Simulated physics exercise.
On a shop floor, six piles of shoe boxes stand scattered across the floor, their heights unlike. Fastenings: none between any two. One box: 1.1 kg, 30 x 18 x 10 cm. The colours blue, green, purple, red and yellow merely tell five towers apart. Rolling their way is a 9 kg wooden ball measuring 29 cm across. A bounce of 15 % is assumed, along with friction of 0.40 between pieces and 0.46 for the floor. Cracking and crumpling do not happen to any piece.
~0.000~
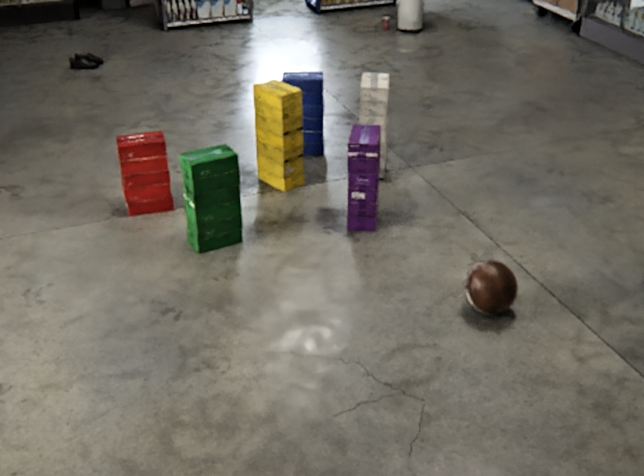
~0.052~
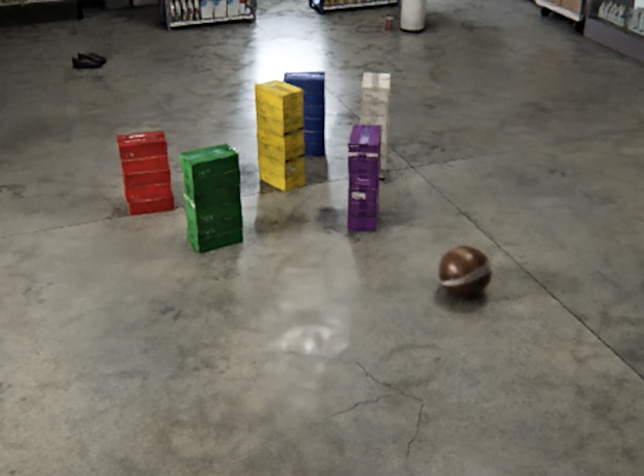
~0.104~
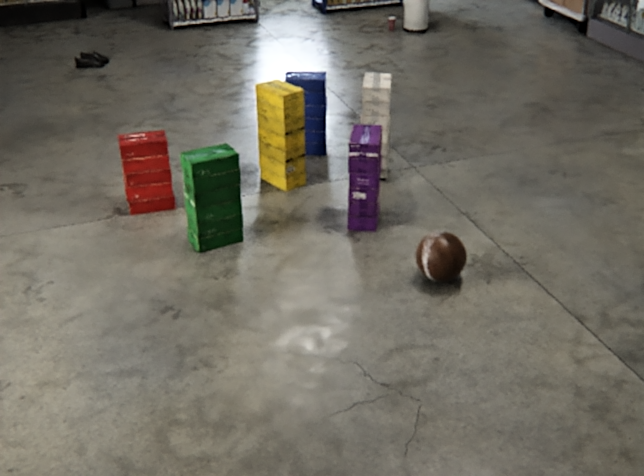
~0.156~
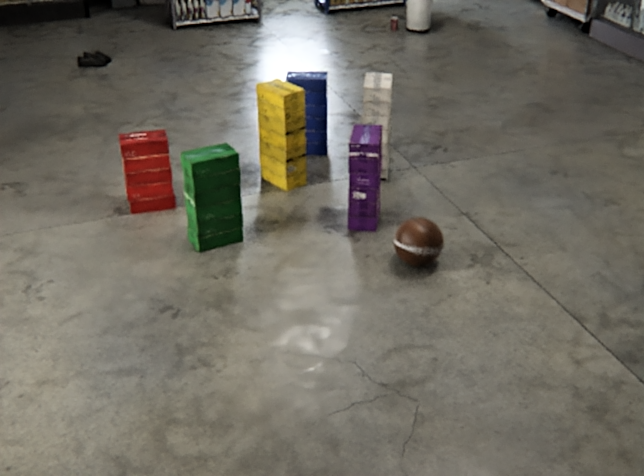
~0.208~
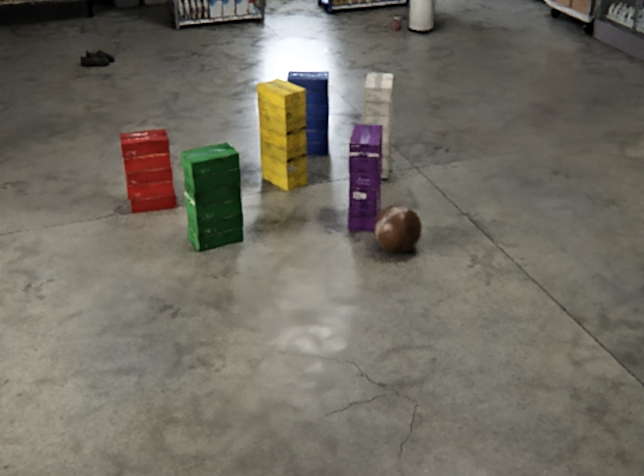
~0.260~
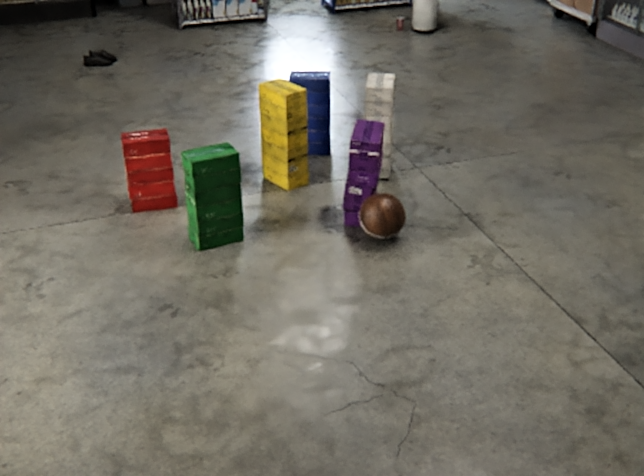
A brown ball rolled in from the right across a shop floor toward several colourful stacks of boxes, then struck the purple stack near its base, making it lean slightly as its boxes shifted.
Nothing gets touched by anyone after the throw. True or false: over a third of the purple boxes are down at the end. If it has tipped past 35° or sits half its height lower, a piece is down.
True.
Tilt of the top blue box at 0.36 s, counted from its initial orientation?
Some 0°.
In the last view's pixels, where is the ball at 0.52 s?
(328, 189), roughly.
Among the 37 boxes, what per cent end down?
Near 10 per cent.
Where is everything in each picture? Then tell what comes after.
In the first frame (pixels give the middle of a visible side; the camera moves round a little), ball (491, 287) 87 cm from contact, 3.8 m/s; top purple box (365, 134); top blue box (302, 86); none has stirred.
Ball (465, 271) 67 cm from contact, 3.8 m/s; top purple box (365, 134), in the second frame.
Ball (441, 256) 48 cm from contact, 3.8 m/s; top purple box (366, 134), in the third frame.
Ball (419, 242) 28 cm from contact, 3.8 m/s; top purple box (366, 134), in the fourth frame.
Ball (398, 229) 8 cm from contact, 3.8 m/s; top purple box (366, 134), in the fifth frame.
Ball (382, 216) after contact, 2.2 m/s; top purple box (368, 131) 5° from how it stood; top yellow box (282, 86); steepest lean 6°, the box at (363, 179); movement in 6 of them, in the sixth frame.
After 0.36 s, ball still moving; none of the 6 purple boxes down (0 of 37 in all colours); top purple box 25° from how it stood.
After 0.52 s, ball still moving; 3 of the 6 purple boxes down (3 of 37 in all colours); top purple box 47° from how it stood, 11 cm lower.
After 0.72 s, ball still moving; 4 of the 6 purple boxes down (4 of 37 in all colours); top purple box 67° from how it stood, 36 cm lower; top yellow box 12 mm from its place.
After 0.96 s, ball still moving; 4 of the 6 purple boxes down (4 of 37 in all colours); top purple box on its side; top yellow box 8 cm from its place.
In the end (1.7 s), ball rolling away; 4 of the 6 purple boxes down (4 of 37 in all colours); top purple box on its side; top yellow box 8 cm from its place. That is 67 per cent. From the last view, middles, top purple box near (402, 196), top yellow box near (277, 90).
